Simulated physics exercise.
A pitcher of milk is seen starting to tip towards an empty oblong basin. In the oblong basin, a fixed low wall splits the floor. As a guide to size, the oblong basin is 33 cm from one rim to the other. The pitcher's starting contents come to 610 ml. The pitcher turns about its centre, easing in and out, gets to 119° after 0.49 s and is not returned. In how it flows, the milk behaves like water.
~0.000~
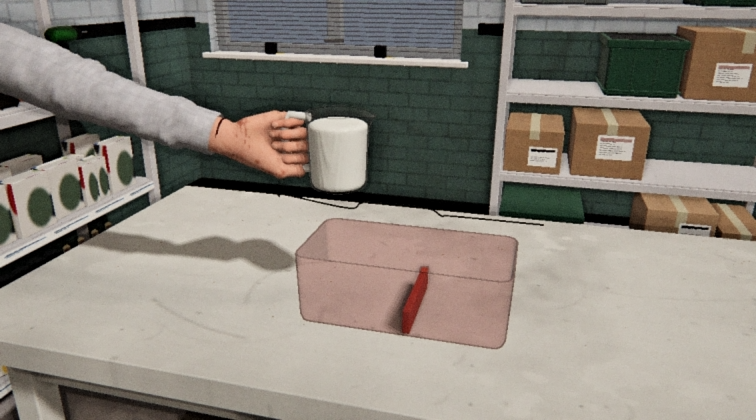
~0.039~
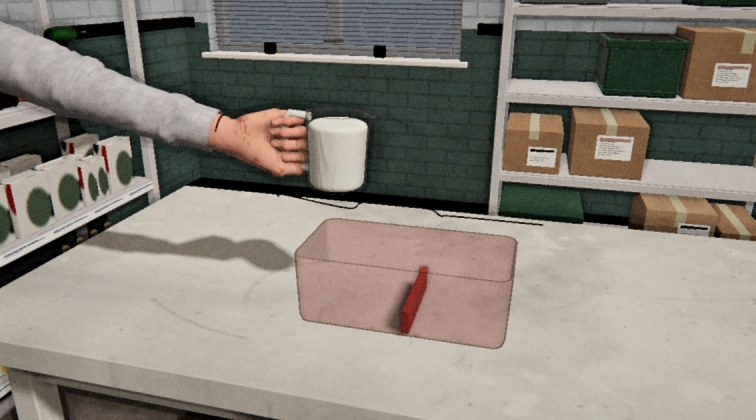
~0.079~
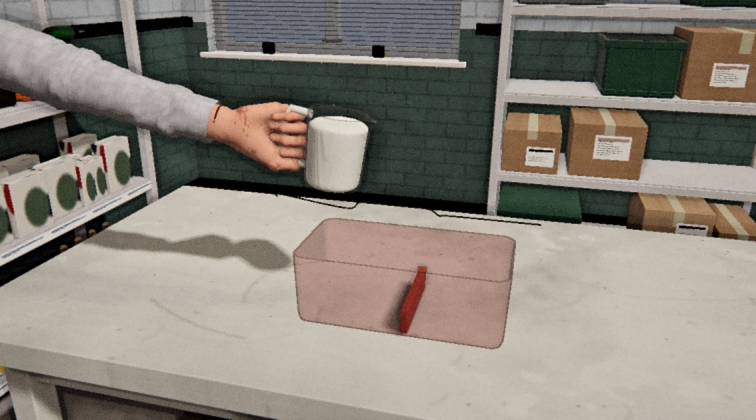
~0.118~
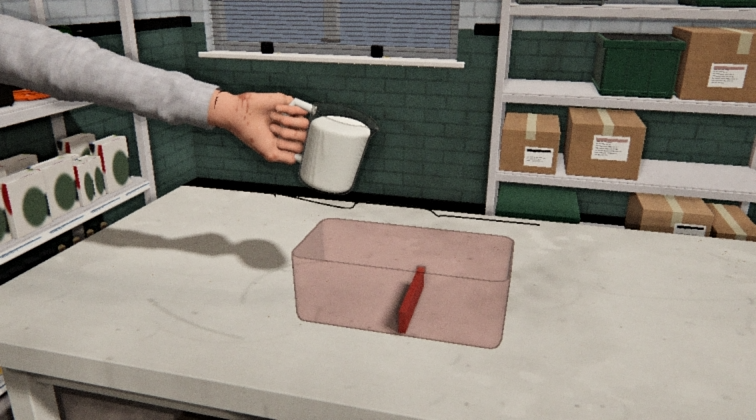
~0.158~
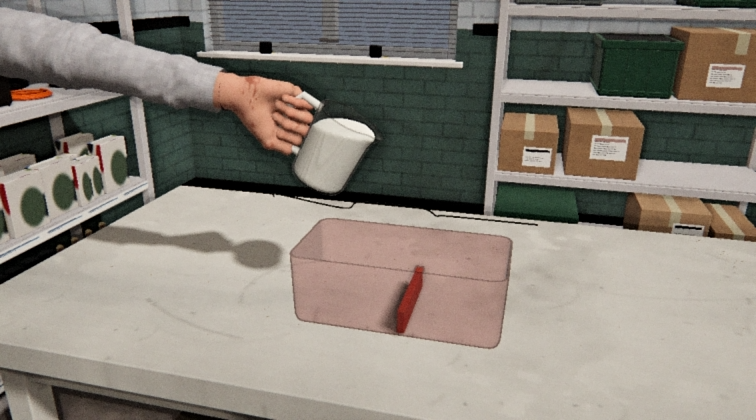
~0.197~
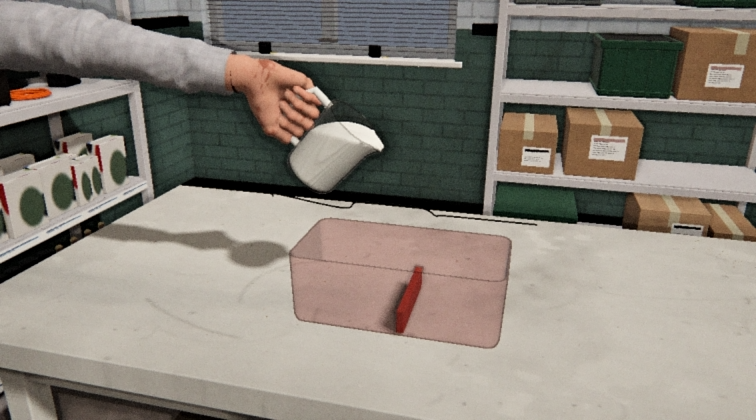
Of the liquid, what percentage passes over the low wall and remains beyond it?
The far part has about 28 per cent.
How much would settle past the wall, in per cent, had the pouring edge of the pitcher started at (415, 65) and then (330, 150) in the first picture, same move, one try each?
The first try gives 80 percent and the second 10 percent.
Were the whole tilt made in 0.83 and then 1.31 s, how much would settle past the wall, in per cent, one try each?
Roughly 50 per cent the first time and 65 per cent the second.
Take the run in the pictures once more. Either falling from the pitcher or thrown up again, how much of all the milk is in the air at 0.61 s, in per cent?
Around 14 percent of it is airborne.
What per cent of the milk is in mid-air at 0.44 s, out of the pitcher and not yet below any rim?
It comes to roughly 32 per cent.
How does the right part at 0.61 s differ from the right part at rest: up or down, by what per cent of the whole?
The right part's share grows by around 3 per cent.
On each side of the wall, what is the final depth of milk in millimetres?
Final levels - left approx 14 mm, right approx 8 mm.
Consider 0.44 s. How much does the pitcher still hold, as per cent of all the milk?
At that time about 44 in a hundred parts are still held.
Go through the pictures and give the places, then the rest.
It leans 0°; its right rim is at (375, 116); the milk meets the walls at (312, 121) and (368, 125); the oblong basin's rim runs from (311, 236) to (516, 260); the wall's top is at (416, 289), in the first picture.
It leans 2°; its right rim is at (376, 117); the milk meets the walls at (312, 121) and (368, 126), in the second picture.
It leans 8°; its right rim is at (377, 121); the milk meets the walls at (312, 119) and (368, 128), in the third picture.
It leans 16°; its right rim is at (380, 128); the milk meets the walls at (313, 120) and (371, 130), in the fourth picture.
It leans 28°; its right rim is at (382, 139); the milk meets the walls at (310, 135) and (376, 134), in the fifth picture.
It leans 41°; its right rim is at (383, 151); the milk meets the walls at (301, 141) and (376, 139); 1 per cent is over the edge, in the sixth picture.
By 0.44 s the tilt is 115° and 43 per cent is still to pour, 8 is left of the wall and 16 right of it.
By 0.61 s the tilt is 119° and 5 per cent is still to pour, 57 is left of the wall and 24 right of it.
By 0.79 s the tilt is 119° and 0 per cent is still to pour, 63 is left of the wall and 26 right of it.
By 0.99 s the tilt is 119° and 0 per cent is still to pour, 64 is left of the wall and 27 right of it.
At rest 64 per cent lies left of the wall, 28 right of it and 9 outside.
